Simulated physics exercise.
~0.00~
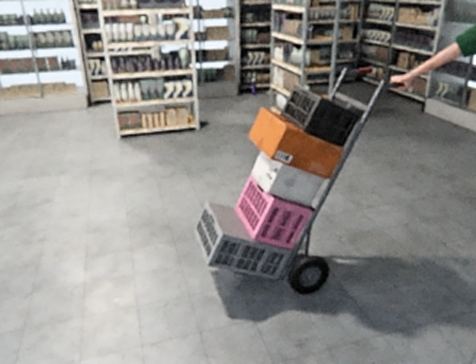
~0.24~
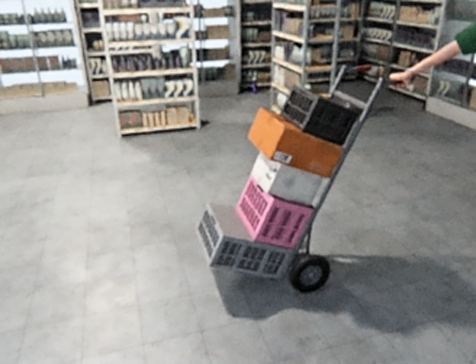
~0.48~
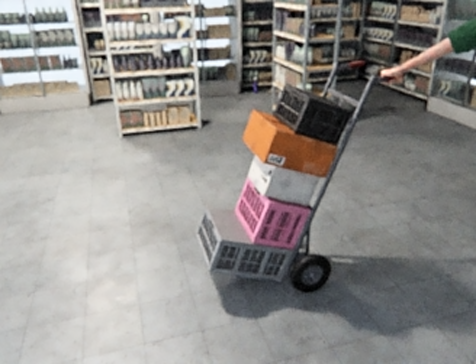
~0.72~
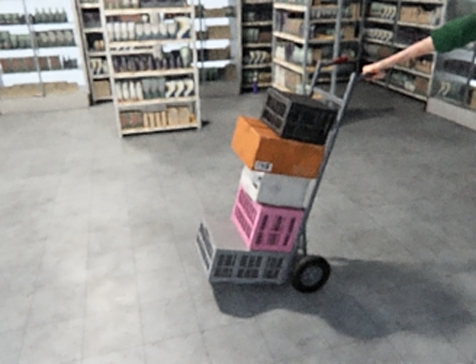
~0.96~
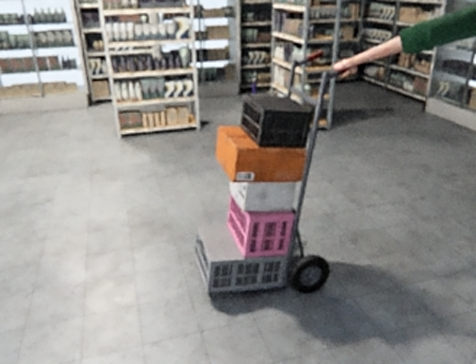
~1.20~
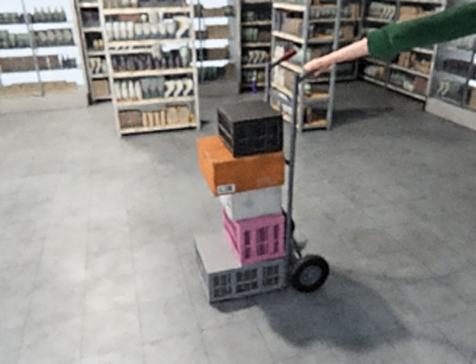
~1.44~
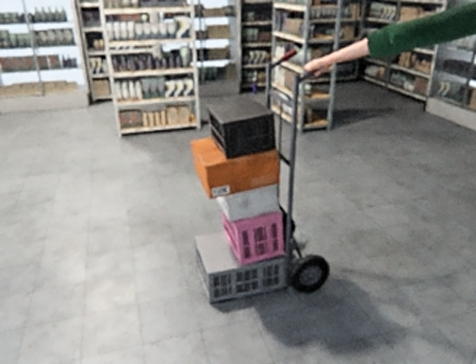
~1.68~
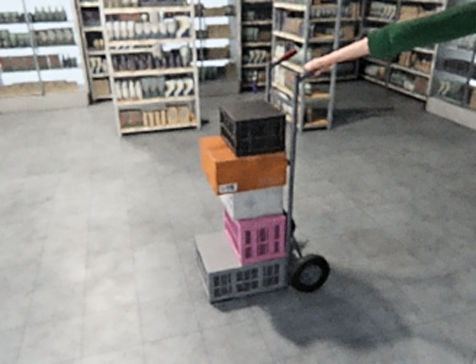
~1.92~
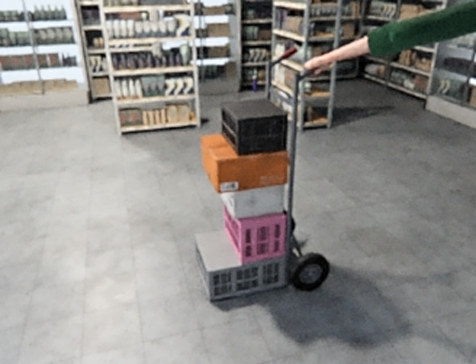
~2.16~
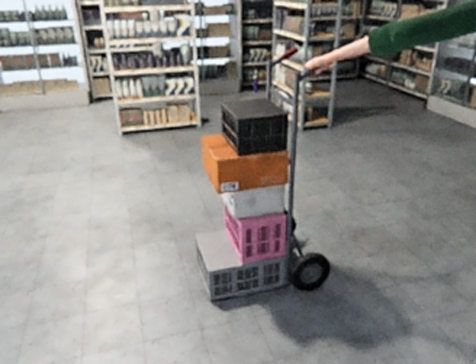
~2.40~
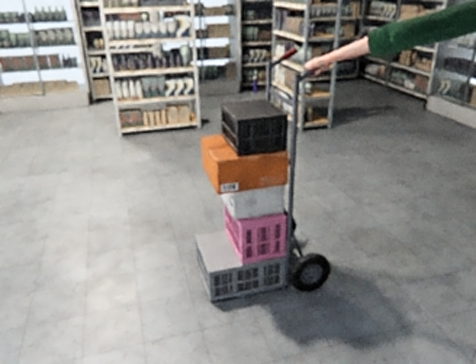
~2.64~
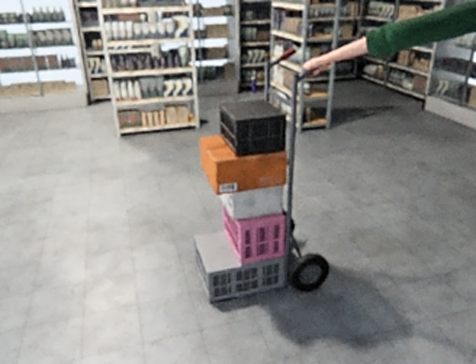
A leaning stack of five boxes rides on a sack truck in the middle of a grey-floored storeroom, seen from slightly above and to the side, with laden shelves behind. A grey crate sits lowest, then a pink crate, a white parcel, an orange parcel and a black crate on top. A green-sleeved arm at the right holds the handle and swings the truck upright, moving leftward. As the plate meets the floor, the upper boxes tip slightly farther left, then rock back. The stack ends standing still, all five in place, the hand still on the handle.
